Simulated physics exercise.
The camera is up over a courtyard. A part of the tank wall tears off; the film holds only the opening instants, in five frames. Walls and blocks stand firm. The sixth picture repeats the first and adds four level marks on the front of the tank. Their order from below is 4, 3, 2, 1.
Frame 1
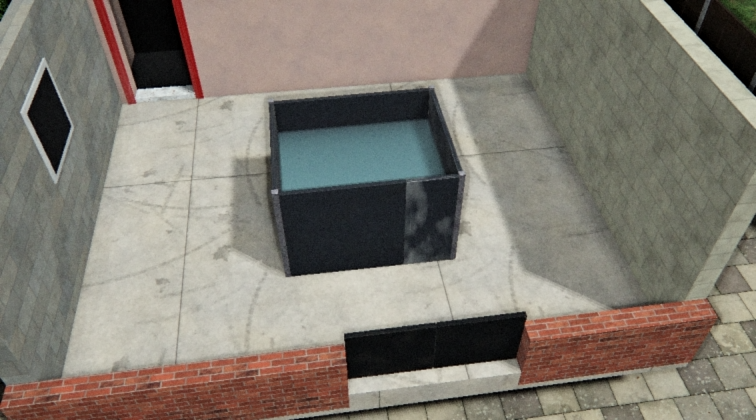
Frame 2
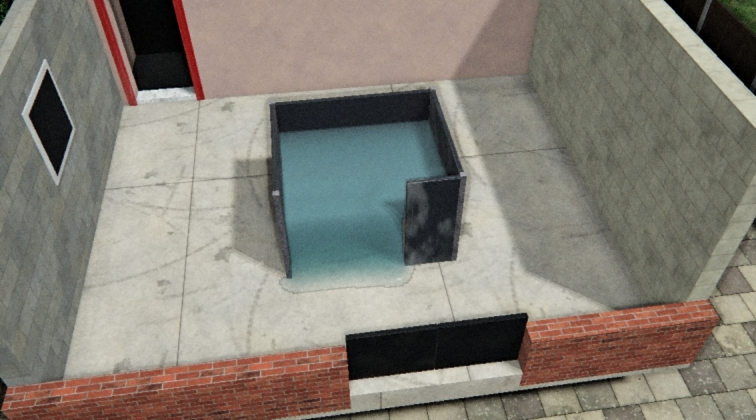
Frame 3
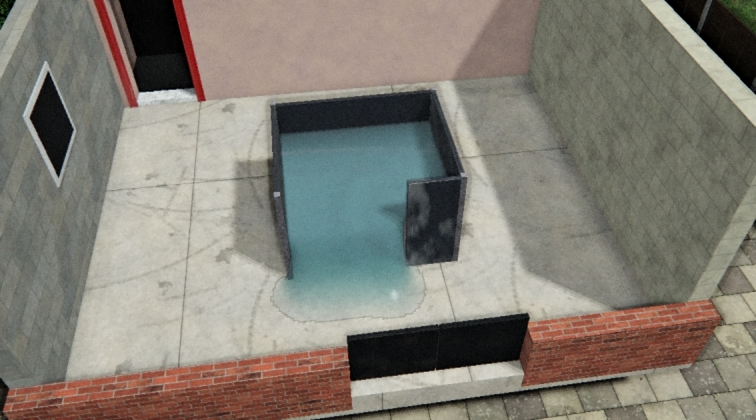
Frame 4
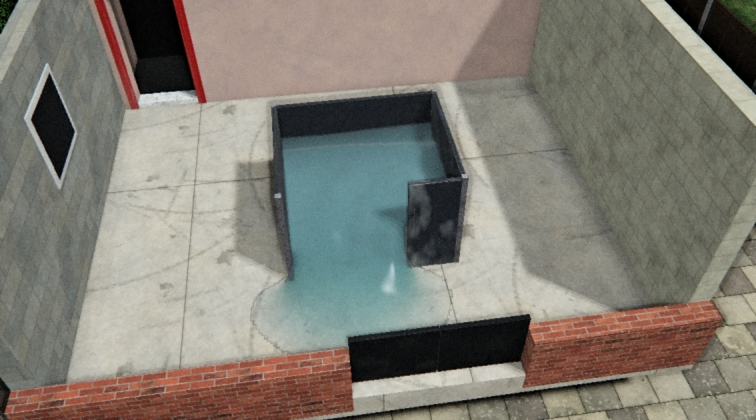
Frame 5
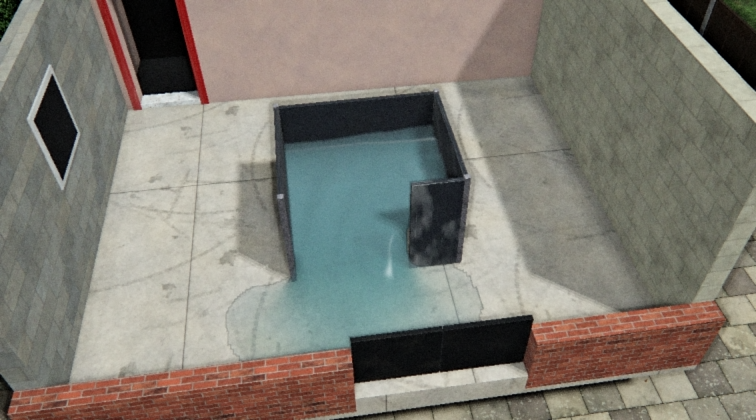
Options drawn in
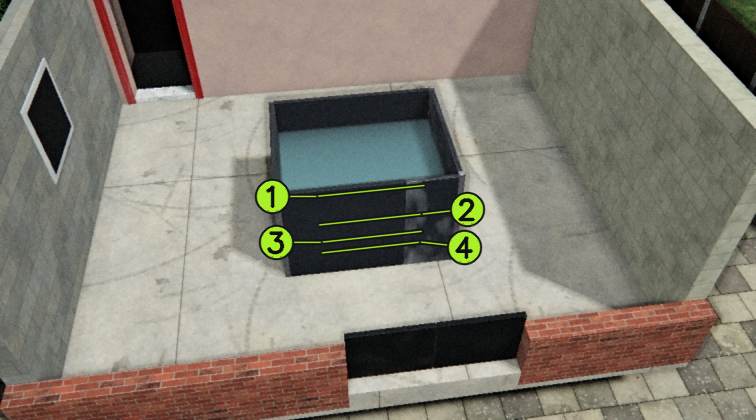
The clip opens on a walled courtyard seen from above, with still blue-green water in a dark square tank, a red-framed doorway behind and a shut black gate in front. Part of the tank's front is suddenly gone, and water pours through the gap, spreading forward and sideways across the concrete.
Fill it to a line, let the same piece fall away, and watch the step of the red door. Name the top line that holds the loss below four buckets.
The answer is level 3.
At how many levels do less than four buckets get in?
Two of them.
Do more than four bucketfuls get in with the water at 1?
Yes, that goes wrong.
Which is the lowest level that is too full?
The answer is 2.
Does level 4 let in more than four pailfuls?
No.
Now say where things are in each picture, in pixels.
The first picture shows water in the tank at rest, its middle at (361, 165); foot of the red doorway at (166, 100); shut gate at (435, 329).
The second picture shows front seen at (289, 283), 1 % of the ground wet.
The third picture shows front seen at (280, 298), 3 % of the ground wet.
The fourth picture shows front seen at (271, 309), 7 % of the ground wet.
The fifth picture shows front seen at (241, 323), 11 % of the ground wet.
On the marked copy, 1 at (370, 190); 2 at (371, 219); 3 at (371, 236); 4 at (371, 247); from the bottom up 4, 3, 2, 1.
With 1, dozens of bucketfuls pour in.
With 2, about 10 bucketfuls get in.
With 3, a bucket or two gets in.
With 4, nothing gets over.
